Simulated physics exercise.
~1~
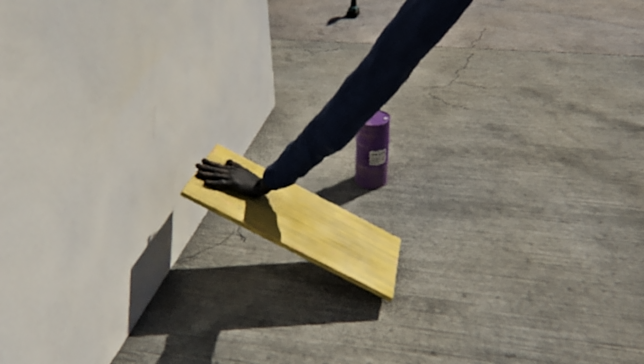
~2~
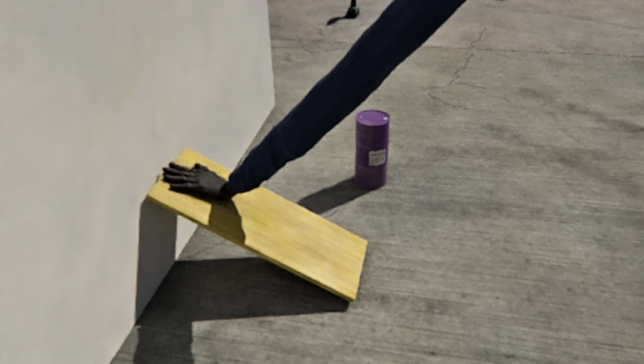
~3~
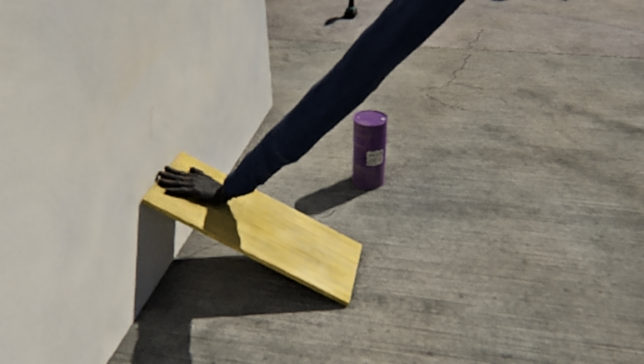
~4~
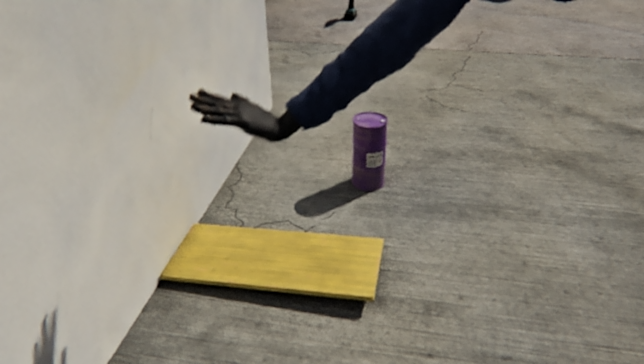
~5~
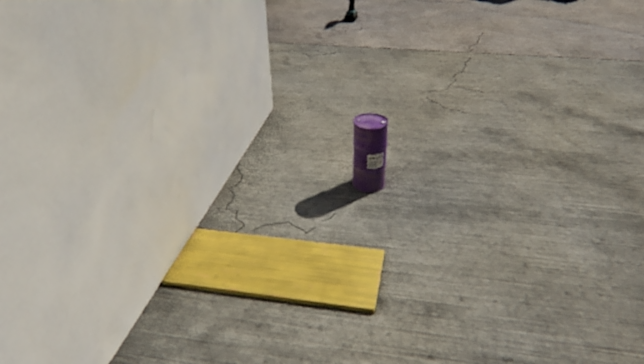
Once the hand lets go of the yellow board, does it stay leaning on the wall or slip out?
The yellow board slips out and ends up lying flat on the ground beside the wall.
